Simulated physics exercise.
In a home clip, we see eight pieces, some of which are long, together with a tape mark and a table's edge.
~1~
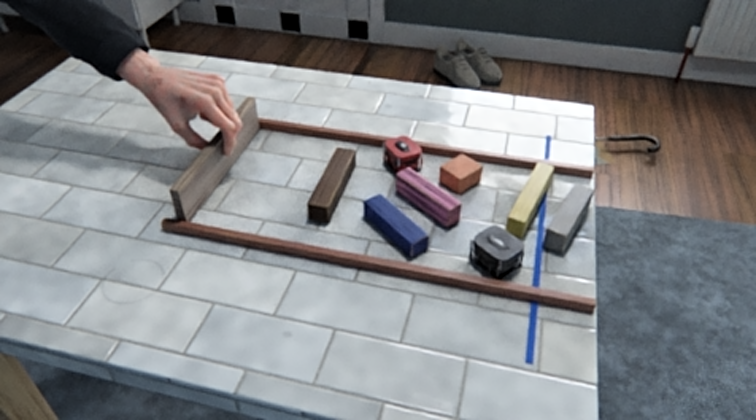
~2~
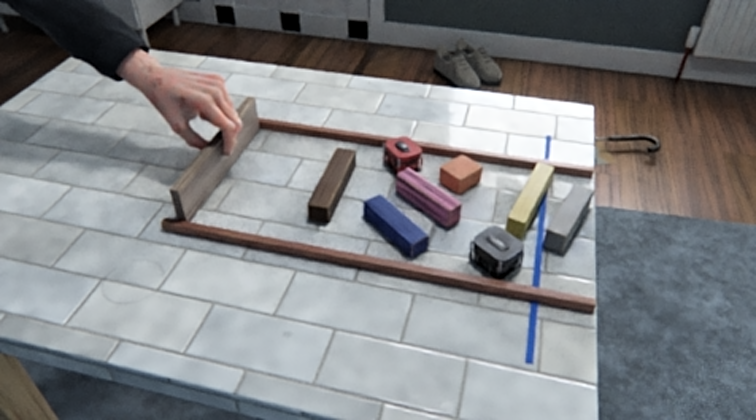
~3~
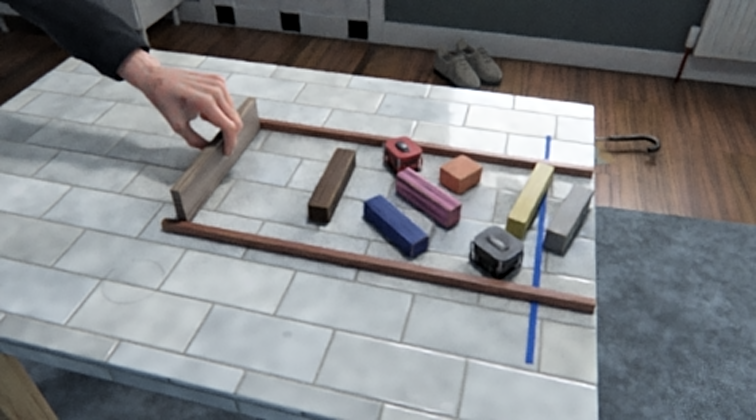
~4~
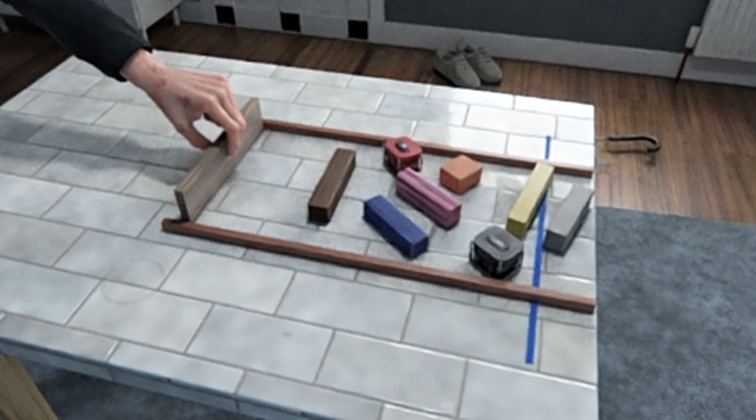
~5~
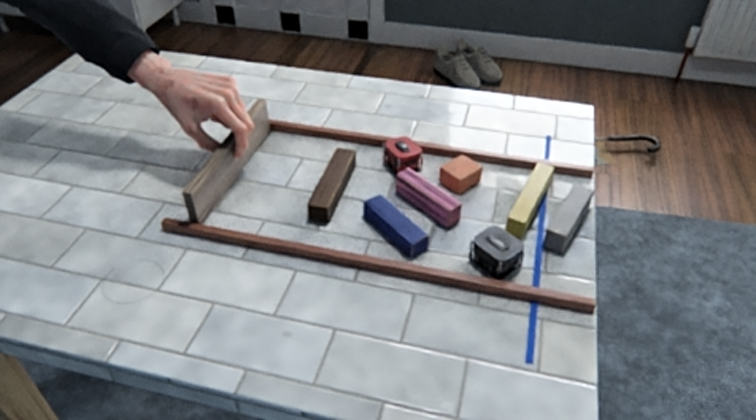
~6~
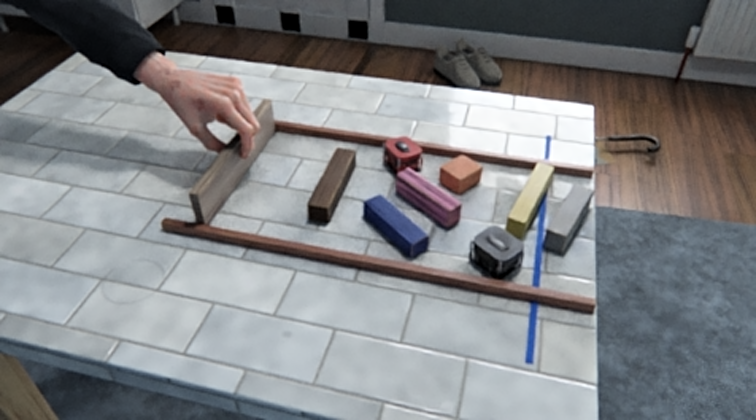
A hand slides a wooden board slightly right toward scattered colored blocks on a tiled table.
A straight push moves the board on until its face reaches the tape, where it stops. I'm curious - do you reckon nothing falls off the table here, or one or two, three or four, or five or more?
The number going over the edge will be three or at most four.
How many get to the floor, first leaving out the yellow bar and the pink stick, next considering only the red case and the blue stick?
I'd say 2 the first time and 1 the second time.
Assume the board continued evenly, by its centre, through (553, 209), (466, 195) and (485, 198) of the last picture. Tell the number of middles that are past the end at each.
In order, that gives 5, then 0, then 0.
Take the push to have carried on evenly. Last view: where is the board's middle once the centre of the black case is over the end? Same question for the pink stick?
The black case gives roughly (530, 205), the pink stick roughly (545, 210).
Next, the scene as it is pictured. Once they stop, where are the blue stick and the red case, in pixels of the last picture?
About (576, 264), and the other about (564, 173).
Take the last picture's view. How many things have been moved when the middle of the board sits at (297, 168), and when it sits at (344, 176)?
0 at one spot and 1 at the other.
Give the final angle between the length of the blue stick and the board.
It measures close to 0 degrees.
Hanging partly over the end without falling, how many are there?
You'd get 2.
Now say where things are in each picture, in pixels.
In the first frame, grey bar (569, 217); yellow bar (530, 199); black case (497, 252); board (220, 155); tape (541, 226).
In the second frame, yellow bar (530, 199); board (220, 155).
In the third frame, black case (497, 253); blue stick (395, 225).
In the fourth frame, grey bar (569, 217); pink stick (427, 197).
In the fifth frame, yellow bar (530, 199); brown stick (333, 183).
In the sixth frame, grey bar (569, 217); yellow bar (530, 199); black case (497, 253); board (238, 158); tape (541, 226).
Soon after, none off yet; grey bar at rest near (569, 217); yellow bar at rest near (530, 199); black case at rest near (497, 253).
In the end, the number that fall off is three or four; gone, black case, yellow bar and grey bar.
